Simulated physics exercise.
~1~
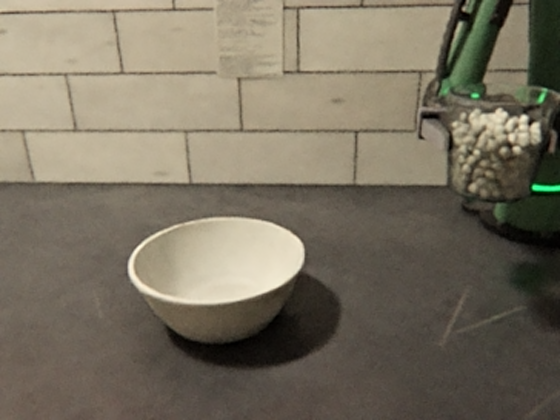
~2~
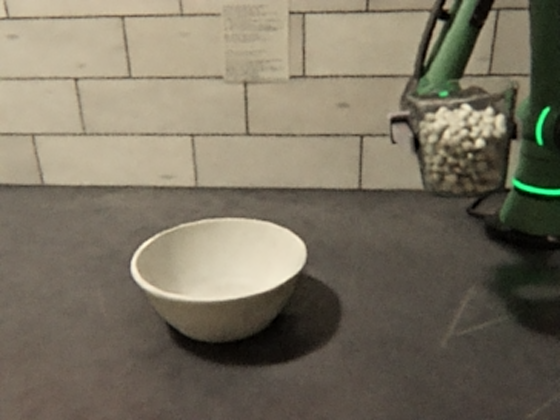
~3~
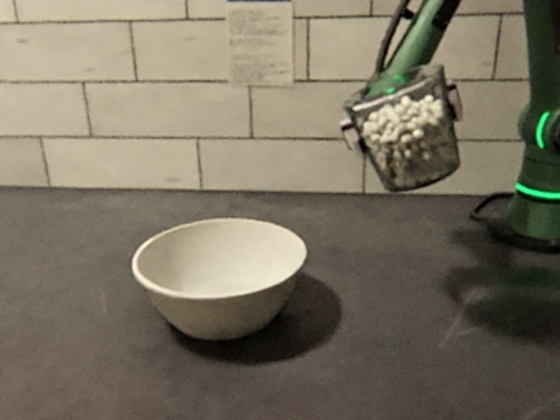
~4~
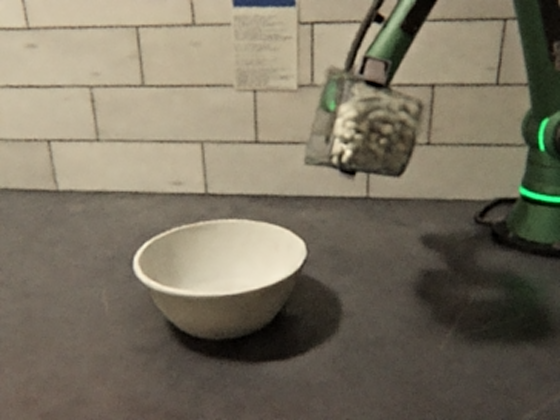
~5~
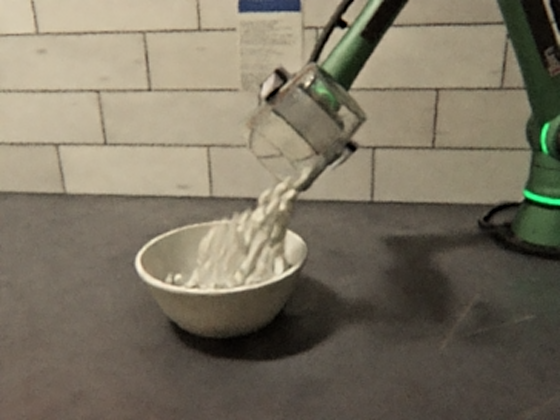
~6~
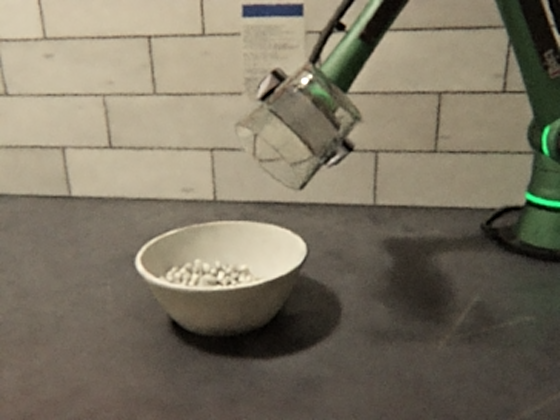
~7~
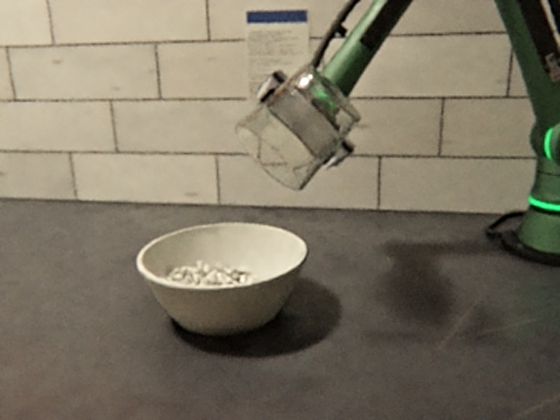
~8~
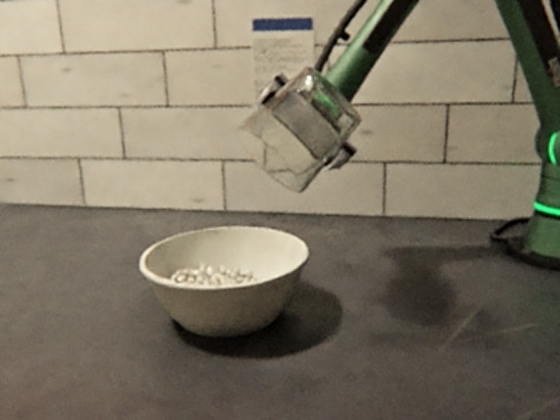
In this clip, a green robotic arm carries a clear tumbler of white beads leftward toward a pale bowl on a dark surface, tips it over and pours them in, then holds the emptied tumbler upside down while the beads rest in the bowl.
